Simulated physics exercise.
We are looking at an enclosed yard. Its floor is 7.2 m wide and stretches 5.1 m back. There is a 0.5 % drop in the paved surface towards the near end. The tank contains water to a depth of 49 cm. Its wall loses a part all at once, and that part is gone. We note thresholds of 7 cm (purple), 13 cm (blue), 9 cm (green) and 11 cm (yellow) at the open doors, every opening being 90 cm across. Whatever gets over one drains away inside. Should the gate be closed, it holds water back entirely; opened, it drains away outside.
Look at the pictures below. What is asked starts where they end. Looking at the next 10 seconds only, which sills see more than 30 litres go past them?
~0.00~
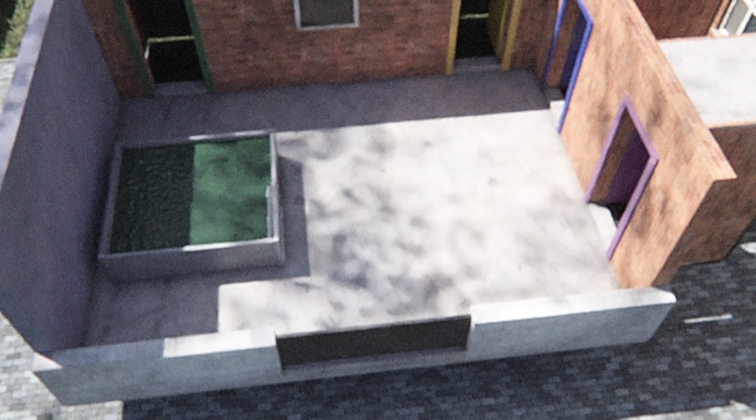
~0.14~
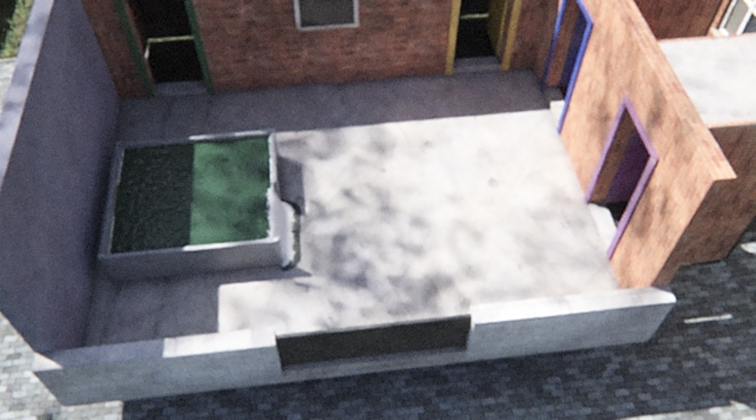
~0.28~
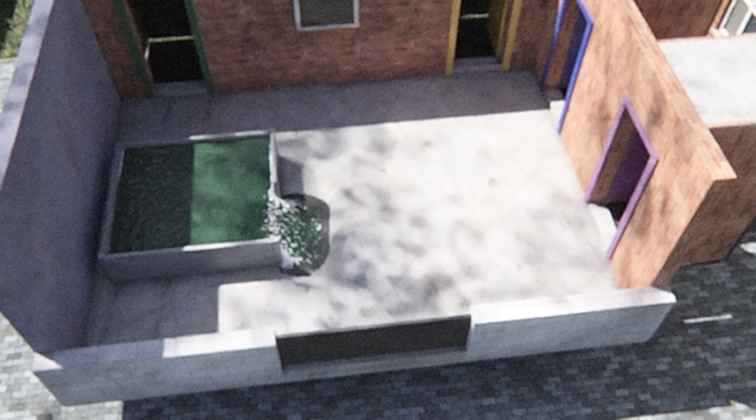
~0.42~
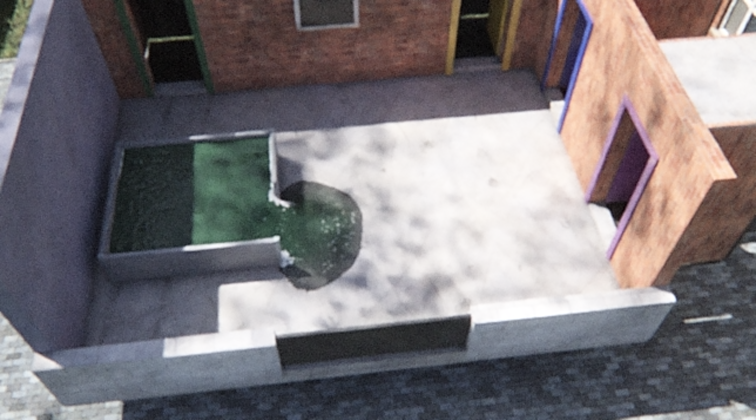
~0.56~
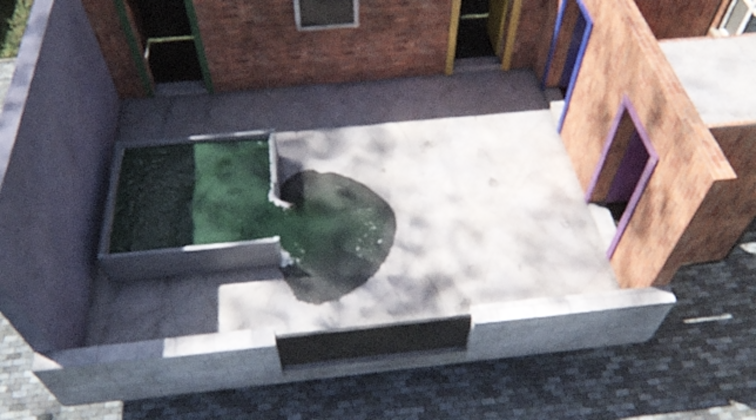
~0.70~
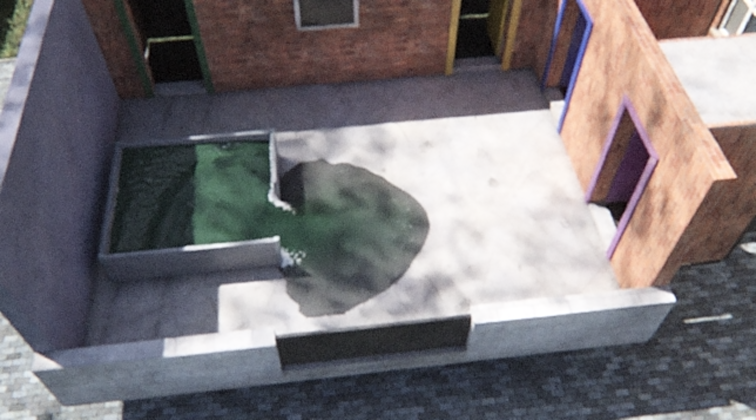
Over those seconds, the purple door sees more than 30 litres; the blue door sees 30 litres or less; the green door sees 30 litres or less; the yellow door sees 30 litres or less.
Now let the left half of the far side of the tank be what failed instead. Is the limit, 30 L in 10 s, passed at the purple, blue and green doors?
So purple stays lower, blue stays lower, green tops it.
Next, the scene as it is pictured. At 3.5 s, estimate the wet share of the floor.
Close to 55 in a hundred.
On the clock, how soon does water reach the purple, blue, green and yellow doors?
Times: Purple 1.8 seconds, blue 2.8 seconds, green 8.5 seconds, yellow 3.6 seconds.
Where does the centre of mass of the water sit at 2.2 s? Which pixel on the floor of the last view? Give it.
(280, 223).
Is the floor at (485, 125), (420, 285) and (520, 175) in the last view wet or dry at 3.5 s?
First spot submerged, second submerged, third submerged.
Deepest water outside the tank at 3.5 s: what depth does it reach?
About 25 cm.
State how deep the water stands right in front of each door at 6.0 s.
In centimetres - purple: 12, blue: 10, green: 0, yellow: 11.
After 1.4 s water covers 30 % of the floor and is deepest (28 cm) near (288, 240); purple door not reached, blue door not reached, green door not reached, yellow door not reached.
After 2.2 s water covers 45 % of the floor and is deepest (26 cm) near (288, 240); purple door 13 cm at the sill, 0 L in, blue door not reached, green door not reached, yellow door not reached.
After 3.5 s water covers 55 % of the floor and is deepest (25 cm) near (629, 316); purple door 18 cm at the sill, 40 L in, blue door 12 cm at the sill, 0 L in, green door not reached, yellow door not reached.
After 6.0 s water covers 60 % of the floor and is deepest (14 cm) near (479, 308); purple door 12 cm at the sill, 105 L in, blue door 10 cm at the sill, 0 L in, green door not reached, yellow door 11 cm at the sill, 0 L in.
After 10.0 s water covers 90 % of the floor and is deepest (10 cm) near (570, 166); purple door 8 cm at the sill, 133 L in, blue door 9 cm at the sill, 0 L in, green door 2 cm at the sill, 0 L in, yellow door 8 cm at the sill, 3 L in.
